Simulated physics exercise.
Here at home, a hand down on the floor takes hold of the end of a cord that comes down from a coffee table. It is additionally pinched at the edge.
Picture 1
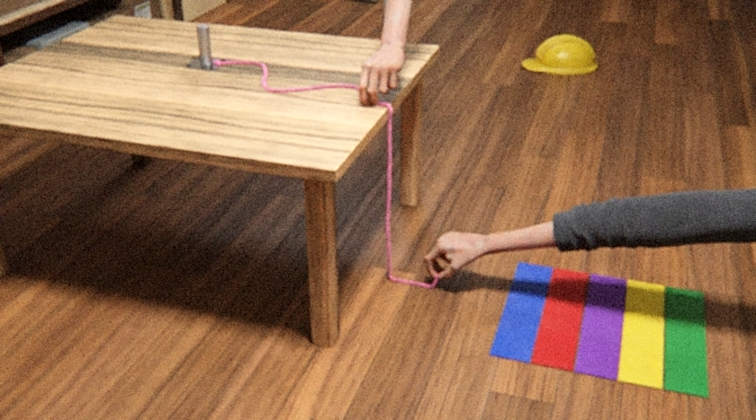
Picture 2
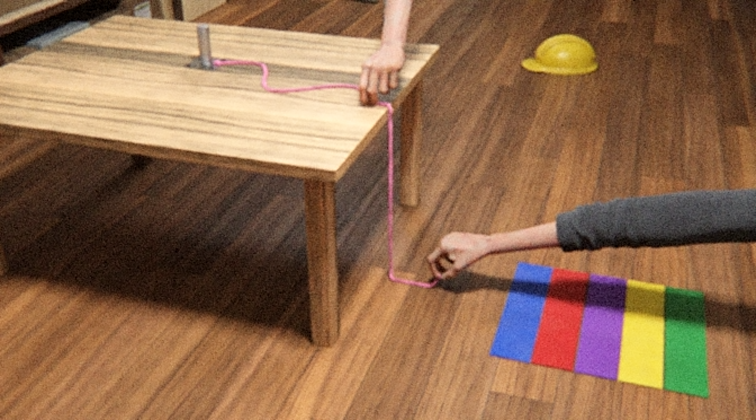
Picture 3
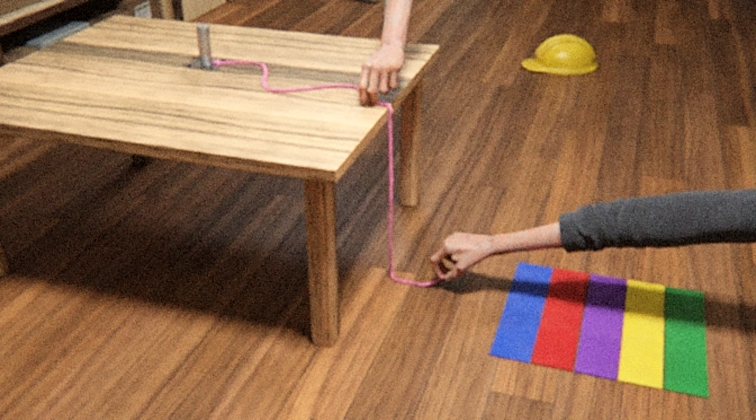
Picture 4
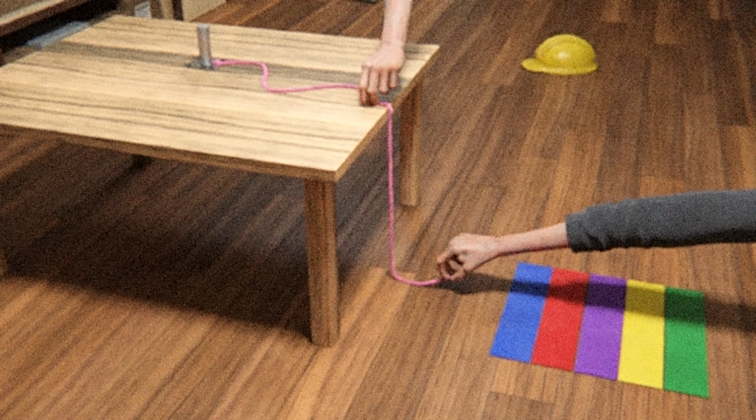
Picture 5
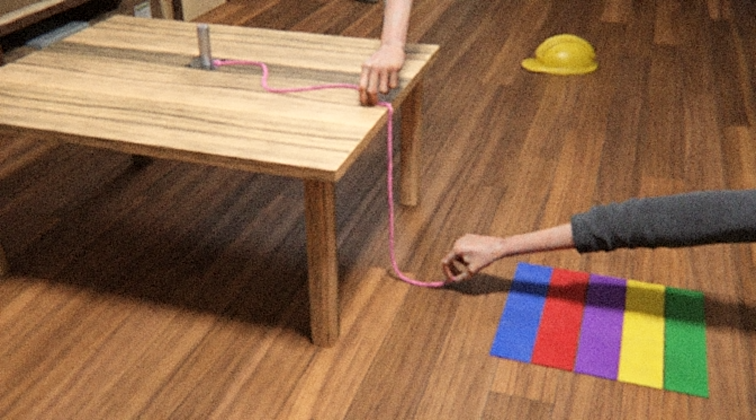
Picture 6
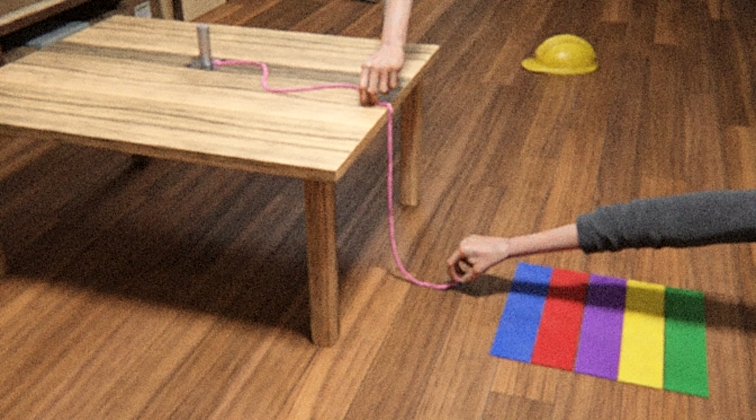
In the video, a hand near the floor slowly draws the end of a pink cord a short way right, toward colored strips, while another hand pinches the cord at the table's edge and the hanging part curves slightly.
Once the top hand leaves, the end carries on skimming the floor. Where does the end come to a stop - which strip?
On the yellow strip.
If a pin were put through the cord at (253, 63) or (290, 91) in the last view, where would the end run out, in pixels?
Around (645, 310), then around (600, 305).
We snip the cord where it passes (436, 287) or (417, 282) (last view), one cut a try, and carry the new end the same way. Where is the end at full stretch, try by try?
Taking the tries in order, the answers are (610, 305) and (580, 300).
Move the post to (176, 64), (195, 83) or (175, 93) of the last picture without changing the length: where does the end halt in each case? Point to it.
The spots are near (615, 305), (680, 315) and (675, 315).
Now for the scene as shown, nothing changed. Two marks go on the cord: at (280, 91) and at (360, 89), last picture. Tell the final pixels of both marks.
First: (328, 87). Second: (400, 109).
A little later, end near (577, 299); over red.
Next, end near (625, 308); over purple.
When it is tight, end near (653, 312); over yellow. It gets as far as the yellow strip.
